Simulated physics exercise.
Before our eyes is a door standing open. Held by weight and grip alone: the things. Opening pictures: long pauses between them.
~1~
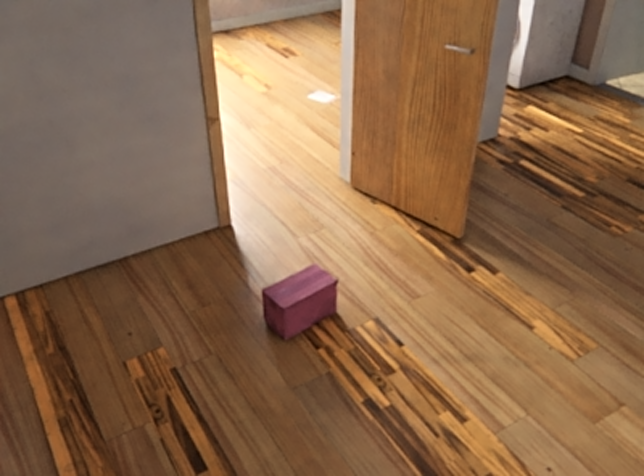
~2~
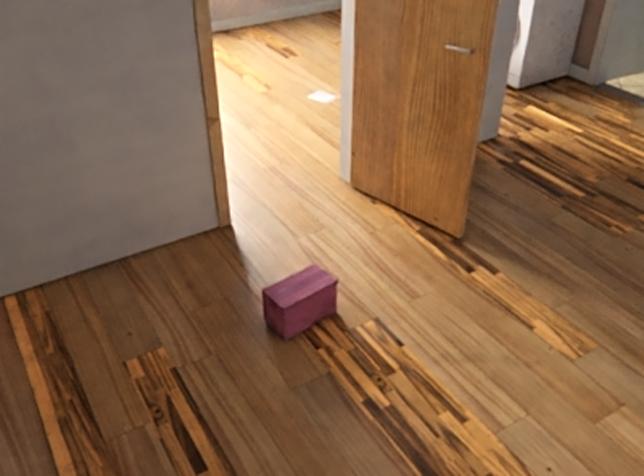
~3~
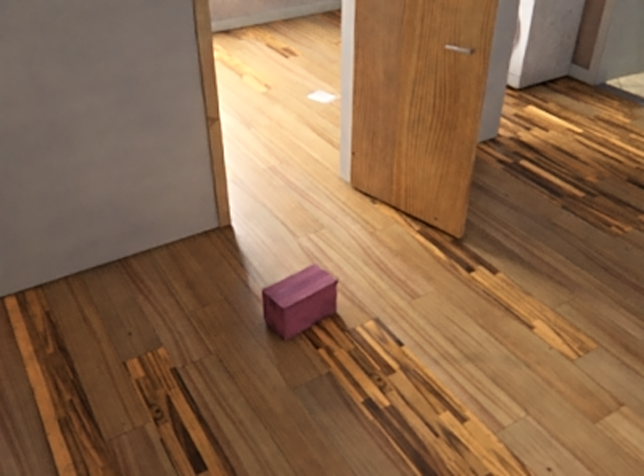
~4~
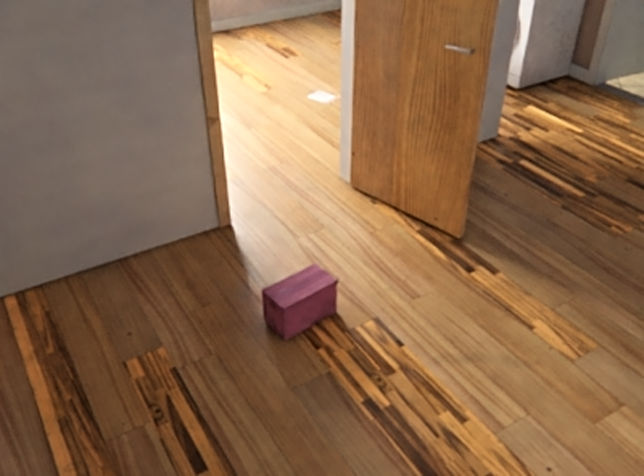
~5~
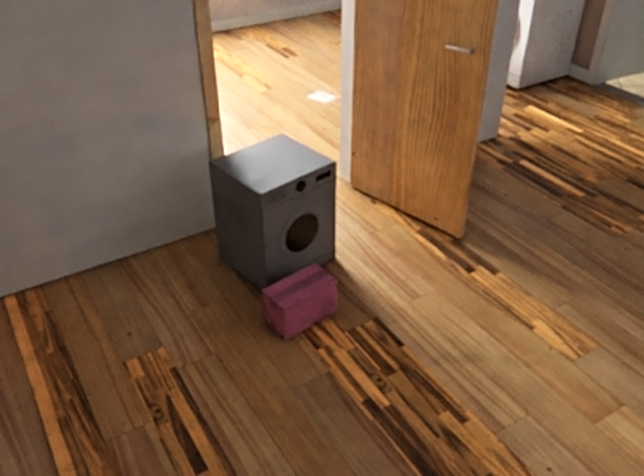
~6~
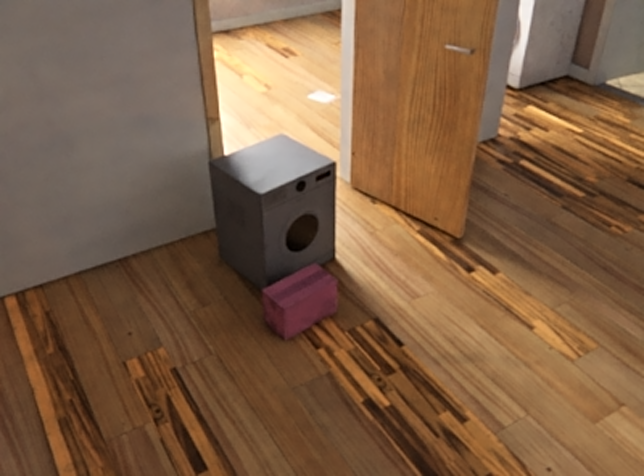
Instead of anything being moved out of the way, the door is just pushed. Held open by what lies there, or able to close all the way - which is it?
The door cannot travel further.
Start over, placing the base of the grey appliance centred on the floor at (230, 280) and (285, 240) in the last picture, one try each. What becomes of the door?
Door, in order of tries: Fully closed, obstructed.
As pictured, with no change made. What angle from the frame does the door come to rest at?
Around 50 degrees.
Then, 0.50 s later than the last frame, door 94° open.
Then, 0.80 s later than the last frame, door 81° open.
Then, 1.10 s later than the last frame, door 67° open.
Then, 1.30 s later than the last frame, door 57° open.
When it is over, door 51° open; both as before. End places, in pixels of the last picture, grey appliance near (274, 212).
